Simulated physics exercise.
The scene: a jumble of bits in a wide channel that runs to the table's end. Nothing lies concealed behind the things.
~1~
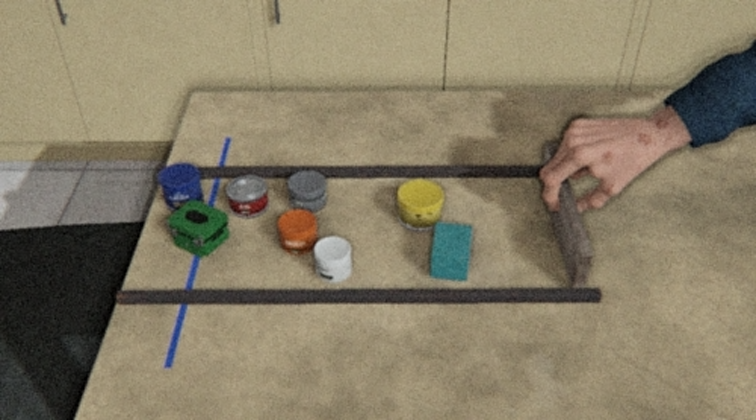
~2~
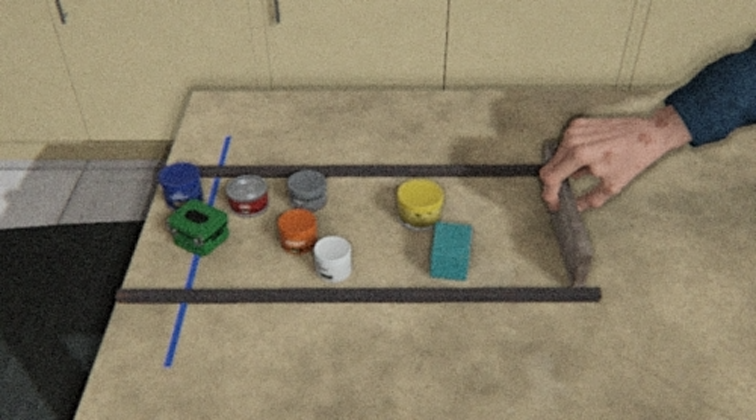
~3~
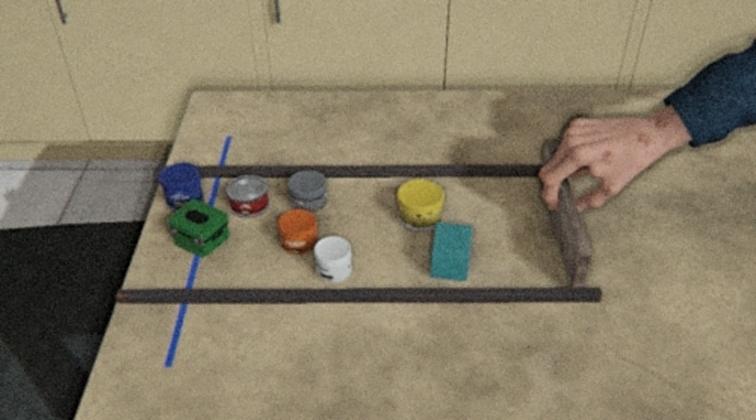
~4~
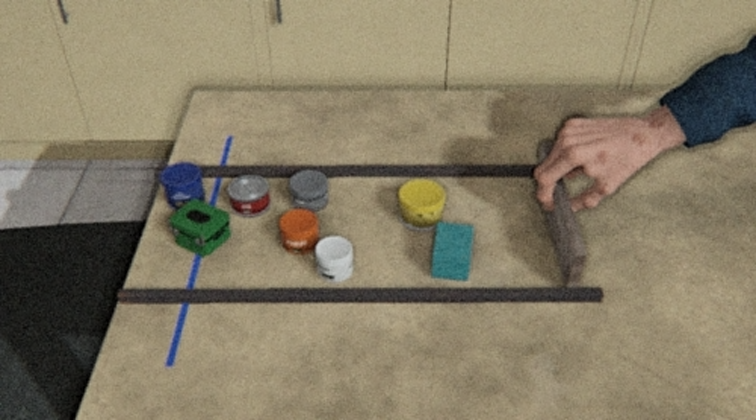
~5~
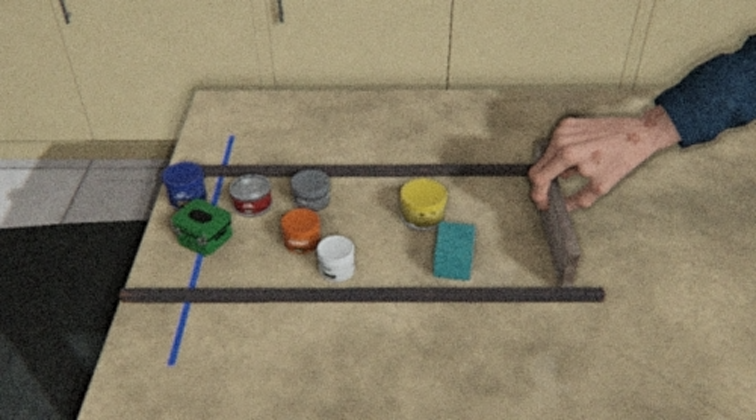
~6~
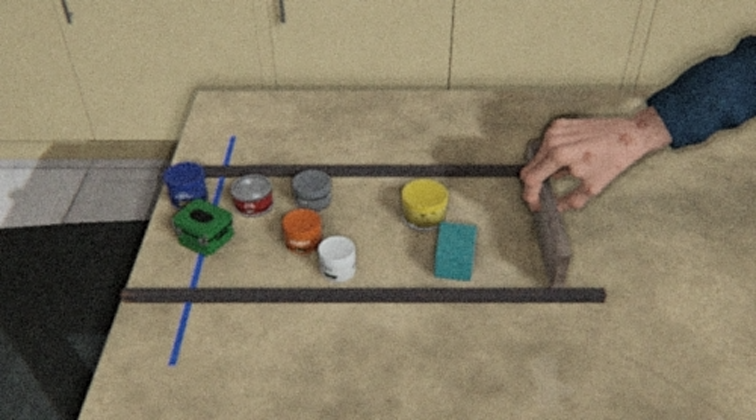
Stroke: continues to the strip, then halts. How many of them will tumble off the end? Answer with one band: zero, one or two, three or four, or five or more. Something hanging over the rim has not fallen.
One or two.
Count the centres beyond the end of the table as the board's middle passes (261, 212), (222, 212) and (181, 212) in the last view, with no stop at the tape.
0; 2; 4.
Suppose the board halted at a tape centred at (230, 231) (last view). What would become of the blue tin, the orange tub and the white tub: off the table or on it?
The blue tin goes over; the orange tub stays on; the white tub holds on.
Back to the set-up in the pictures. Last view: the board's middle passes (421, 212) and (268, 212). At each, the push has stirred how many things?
At the first point the count is 2, at the second it's 8.
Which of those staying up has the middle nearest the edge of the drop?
Result - the red tin.
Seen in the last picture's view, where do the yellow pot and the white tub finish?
Yellow pot at (188, 204), white tub at (140, 264).
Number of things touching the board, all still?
I count 3 of them.
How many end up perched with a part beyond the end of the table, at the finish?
Count: 2.
Early on, none off yet; blue tin at rest near (187, 186); green case at rest near (204, 228); red tin at rest near (253, 196).
Finally, the number that fall off is one or two; lost, green case and blue tin.
